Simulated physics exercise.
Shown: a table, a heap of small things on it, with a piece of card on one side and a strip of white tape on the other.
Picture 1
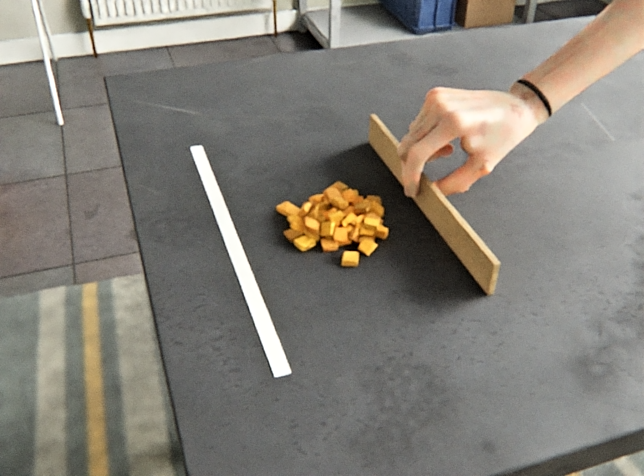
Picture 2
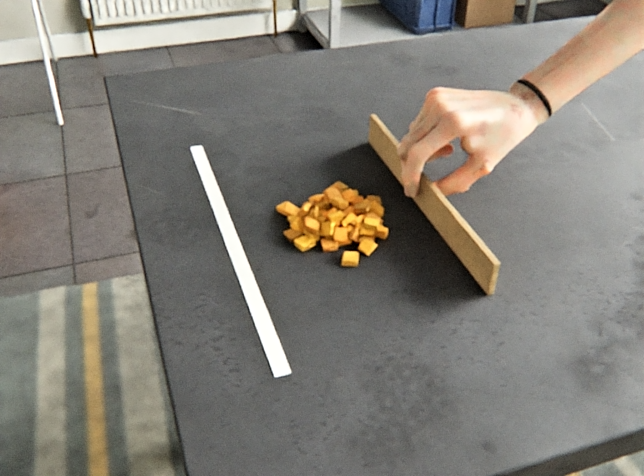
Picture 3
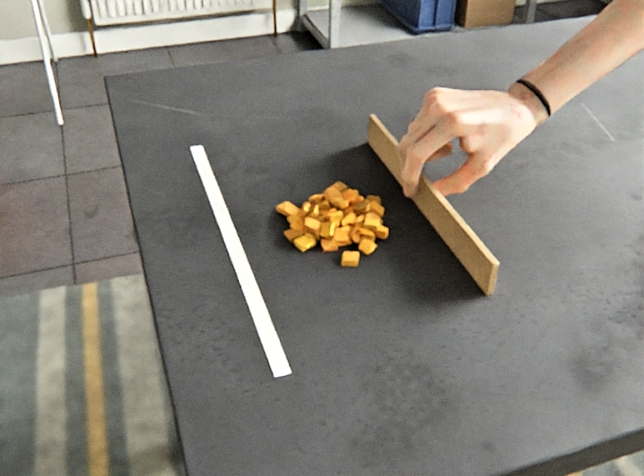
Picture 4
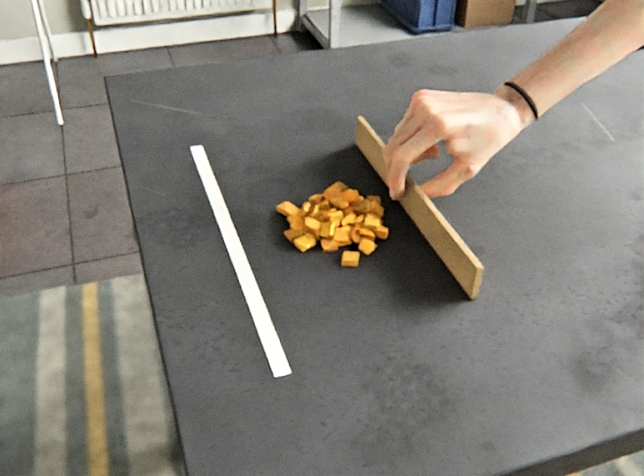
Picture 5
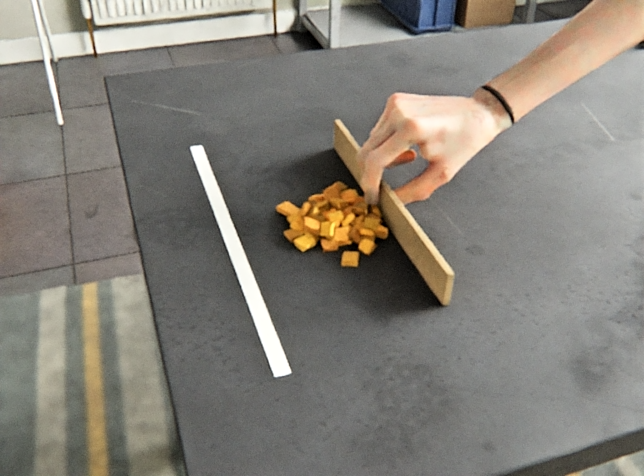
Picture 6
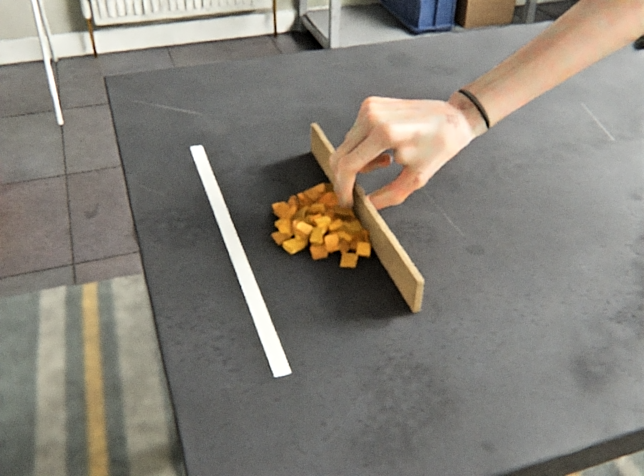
A hand held a piece of card upright on a dark table, then slid it left into a heap of small orange-brown pieces, pushing them slightly toward a strip of white tape.
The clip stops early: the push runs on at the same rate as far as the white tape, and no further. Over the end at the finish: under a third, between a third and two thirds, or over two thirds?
It shoves below one third off the end.
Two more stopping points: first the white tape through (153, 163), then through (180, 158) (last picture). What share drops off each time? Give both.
Note: Case one around 80 in a hundred, case two around 30 in a hundred.
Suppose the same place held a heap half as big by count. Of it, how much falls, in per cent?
It comes out near 0 per cent of the heap.
Just after the last frame, piece of card still moving, near (288, 203); heap all on the table, its front near (210, 252).
A moment on, piece of card stopped at the white tape; heap all on the table, its front near (137, 272).
Further on, piece of card stopped at the white tape; heap just a few over the edge.
When it is over, piece of card stopped at the white tape; heap just a few over the edge.
